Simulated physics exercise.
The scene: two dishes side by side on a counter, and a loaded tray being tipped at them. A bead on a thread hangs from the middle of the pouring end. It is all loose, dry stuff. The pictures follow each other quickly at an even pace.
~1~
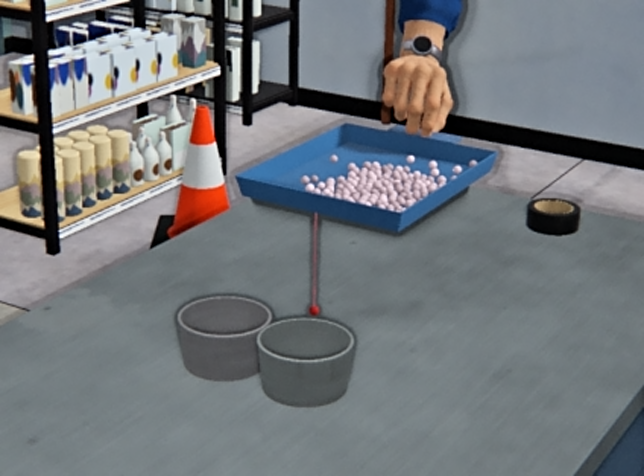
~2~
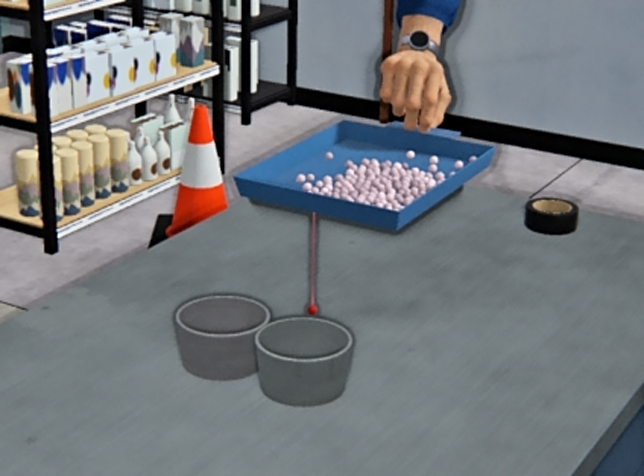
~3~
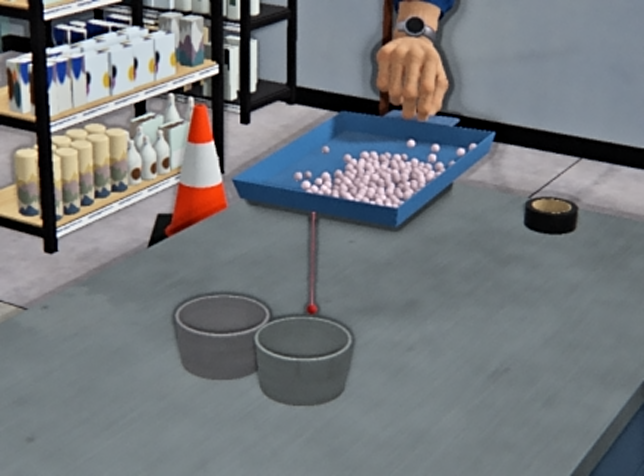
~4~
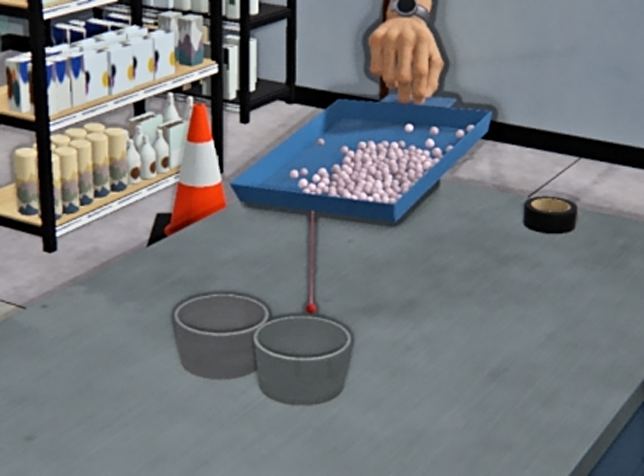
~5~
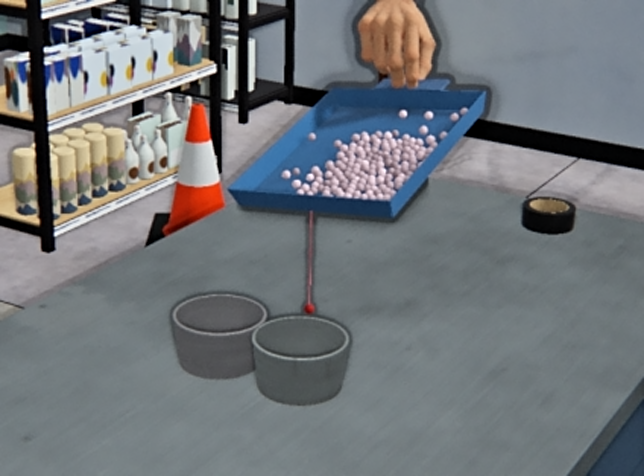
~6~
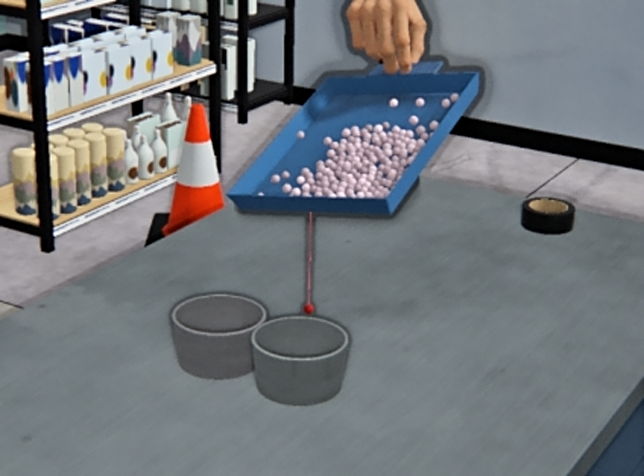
A hand raises the back of a blue tray, and pale pink beads shift across it.
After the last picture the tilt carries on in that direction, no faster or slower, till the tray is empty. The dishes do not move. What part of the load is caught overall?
They take the larger part between them.
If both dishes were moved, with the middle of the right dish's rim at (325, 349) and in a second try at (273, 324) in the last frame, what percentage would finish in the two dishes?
First some 50, then 80 per cent.
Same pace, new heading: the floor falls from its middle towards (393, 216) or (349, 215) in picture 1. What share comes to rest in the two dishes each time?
Roughly 0 per cent, and 30 per cent.
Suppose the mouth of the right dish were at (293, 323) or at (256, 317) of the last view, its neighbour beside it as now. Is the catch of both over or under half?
The first try: Most of it. The second: More than half.
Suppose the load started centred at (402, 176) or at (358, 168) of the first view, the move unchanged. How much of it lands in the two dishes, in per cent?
About 80 and 90 per cent.
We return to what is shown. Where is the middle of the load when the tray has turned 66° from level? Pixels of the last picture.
Roughly at (270, 201).
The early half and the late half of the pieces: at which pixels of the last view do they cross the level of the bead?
At about (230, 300), then at (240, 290).
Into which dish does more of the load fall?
Fuller: The dish on the left.
Shortly afterwards, tray tipped steeply; the bulk on the tray; only a few in the left dish; a little in the air.
Next, tray tipped past a quarter turn; a little on the tray; the bulk in the left dish; only a few outside both; a little in the air.
Some moments later, tray tipped past a quarter turn; all but a few in the left dish; a little outside both.
In the end, tray tipped past a quarter turn; none at all in the right dish; all but a few in the left dish; a little outside both.
